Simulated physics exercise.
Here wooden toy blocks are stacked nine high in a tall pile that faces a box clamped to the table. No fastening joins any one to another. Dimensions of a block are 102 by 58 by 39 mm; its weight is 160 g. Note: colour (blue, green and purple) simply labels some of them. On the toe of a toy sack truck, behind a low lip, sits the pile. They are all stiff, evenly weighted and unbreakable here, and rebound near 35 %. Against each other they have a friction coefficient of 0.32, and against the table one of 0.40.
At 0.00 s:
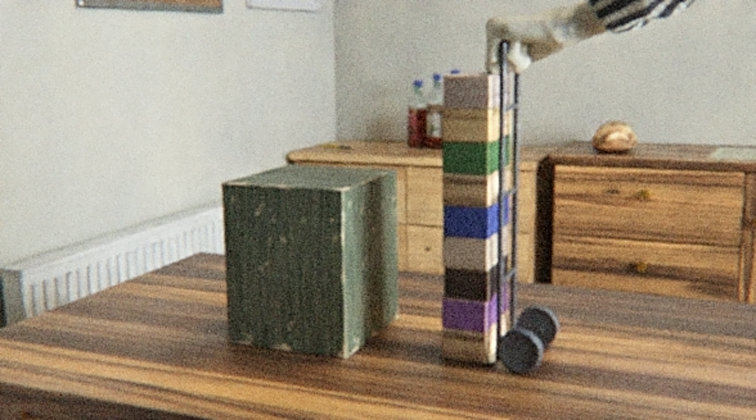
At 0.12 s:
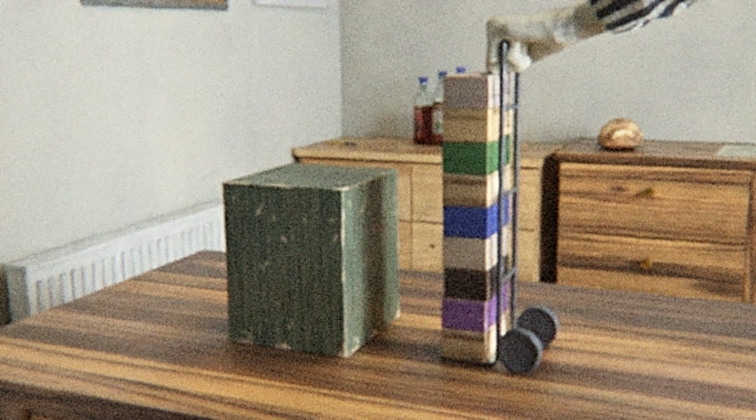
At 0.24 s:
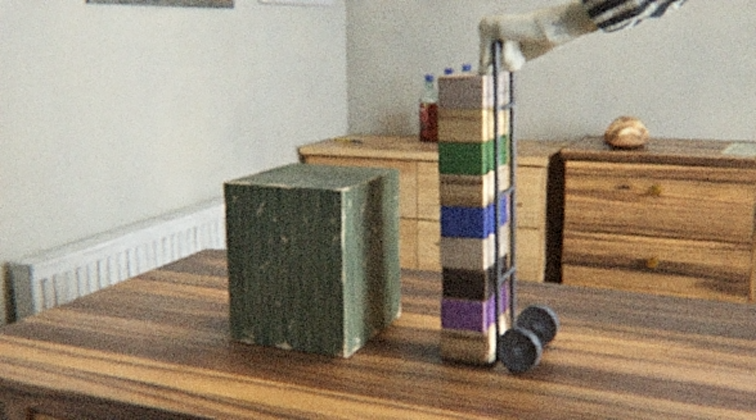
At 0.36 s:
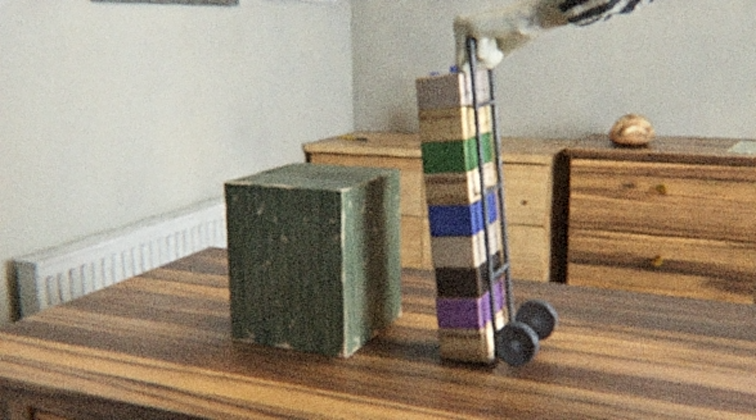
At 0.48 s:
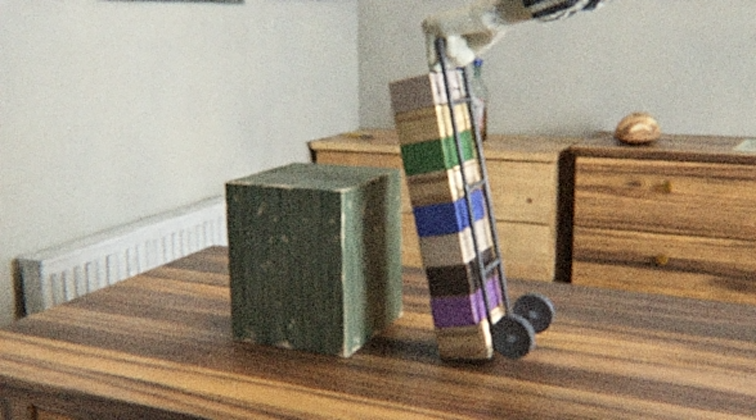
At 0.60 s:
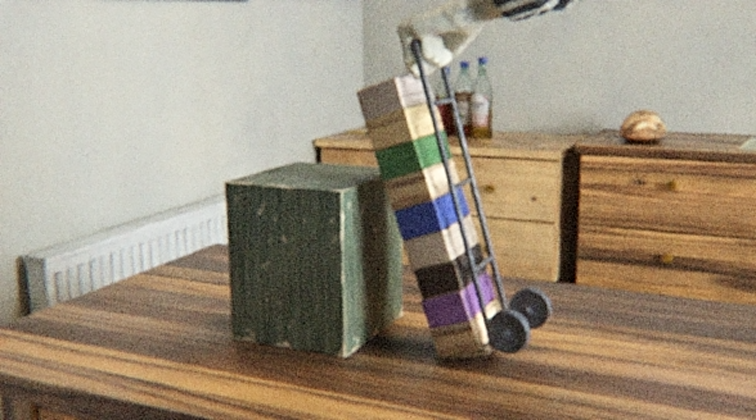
A tall stack of wooden blocks, with green, blue, dark and purple ones among the plain, stands on a small black-wheeled hand truck on a striped wooden table, seen from the side in a room. A worn dark-green box sits to its left, with drawers, bottles and a radiator behind. A pale hand at the top tilts truck and stack steadily leftward toward the box while the camera shifts slightly.
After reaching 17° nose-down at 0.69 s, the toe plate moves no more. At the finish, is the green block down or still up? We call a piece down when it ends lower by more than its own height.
It is still up.
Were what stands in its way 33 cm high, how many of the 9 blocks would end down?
0.
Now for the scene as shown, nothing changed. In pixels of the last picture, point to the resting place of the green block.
You'll find it around (386, 162) in the final frame.
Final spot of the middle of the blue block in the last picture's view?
About pixel (400, 222).
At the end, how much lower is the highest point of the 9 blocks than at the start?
Some 8 cm lower.
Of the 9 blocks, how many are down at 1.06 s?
By that time the tally stands at 2.
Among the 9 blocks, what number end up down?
Tally: 2.
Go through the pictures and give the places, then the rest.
In the first frame (we follow the side turned to the camera; the camera moves round a little), truck frame (502, 110) 0° forward; green block (465, 158); blue block (465, 223); purple block (463, 316); no piece has moved.
Truck frame (502, 110) 0° forward; green block (464, 158), in the second frame.
Truck frame (496, 110) 1° forward; green block (460, 158) displaced 5 mm; 4 stirred so far, in the third frame.
Truck frame (476, 107) 6° forward; green block (443, 157) tipped 6°; blue block (450, 221) tipped 6°; steepest lean 6°, the block at (441, 125); 9 stirred so far, in the fourth frame.
Truck frame (451, 104) 11° forward; green block (423, 158) tipped 11°; blue block (436, 220) tipped 11°; steepest lean 11°, the block at (417, 126); 9 stirred so far, in the fifth frame.
Truck frame (430, 105) 16° forward; green block (398, 161) tipped 19°; blue block (418, 220) tipped 19°; purple block (444, 311) tipped 19°; steepest lean 19°, the block at (389, 130); 9 stirred so far, in the sixth frame.
Around 0.66 s, none of the 9 blocks down, 9 disturbed; green block tipped 24°; blue block tipped 24°.
Around 0.74 s, 1 of the 9 blocks down; green block tipped 32°, 14 mm lower; purple block tipped 29°.
Around 1.06 s, 2 of the 9 blocks down; green block tipped 30°, 15 mm lower; purple block tipped 30°.
Finally (1.7 s), 2 of the 9 blocks down; green block tipped 30°, 15 mm lower; purple block tipped 30°; blue block tipped 30°, 16 mm lower. Seen by the last camera, middles, green block near (386, 162), purple block near (443, 301).
